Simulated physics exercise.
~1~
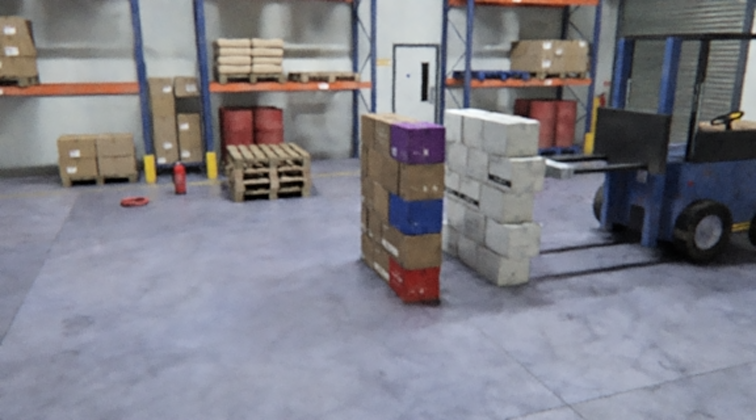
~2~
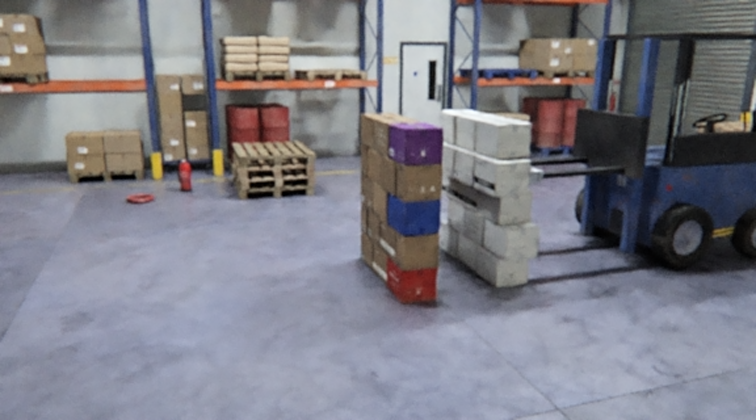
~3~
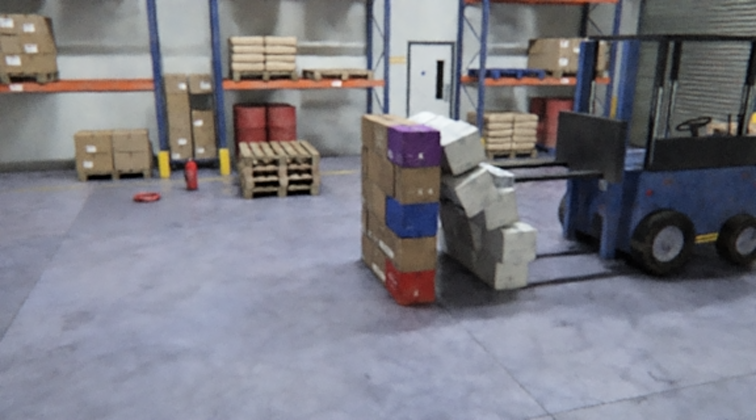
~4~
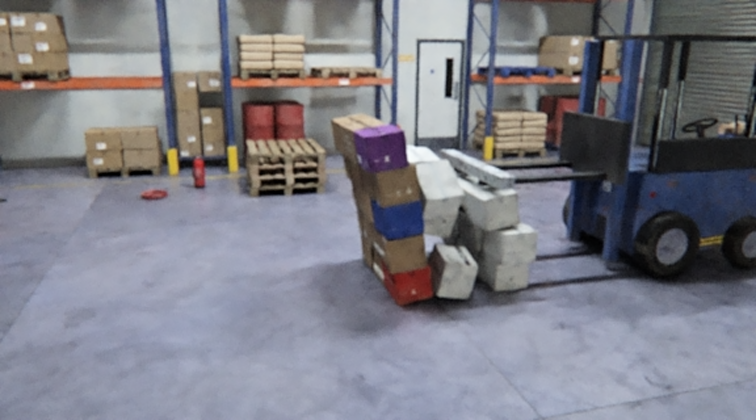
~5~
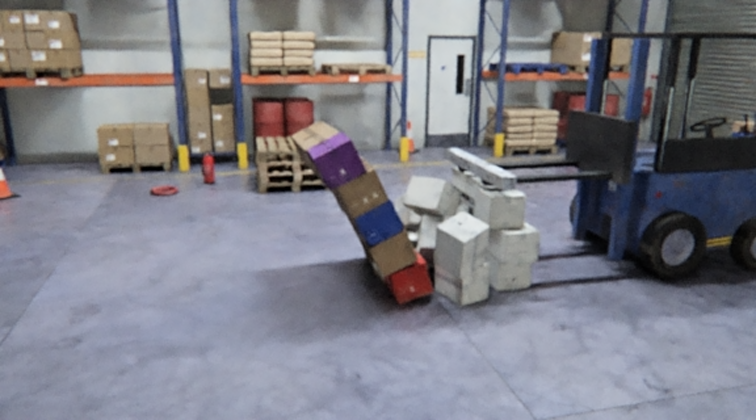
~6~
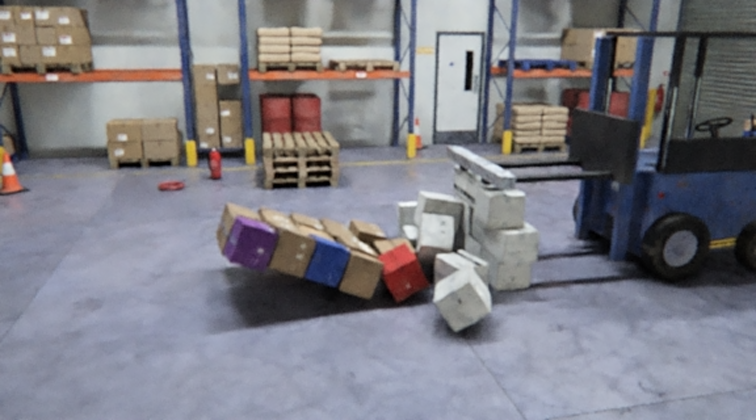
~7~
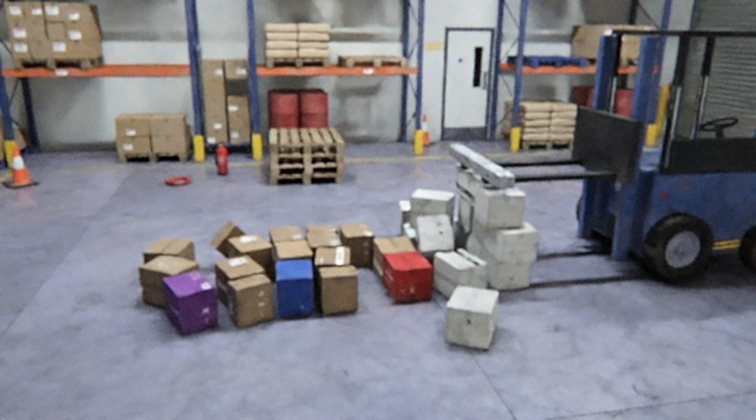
A blue forklift pushed a beam into a stack of white blocks, which buckled and knocked over the neighboring wall of cartons, sending it toppling left until the purple and blue ones lay on the floor among scattered brown boxes, with some white blocks still stacked.
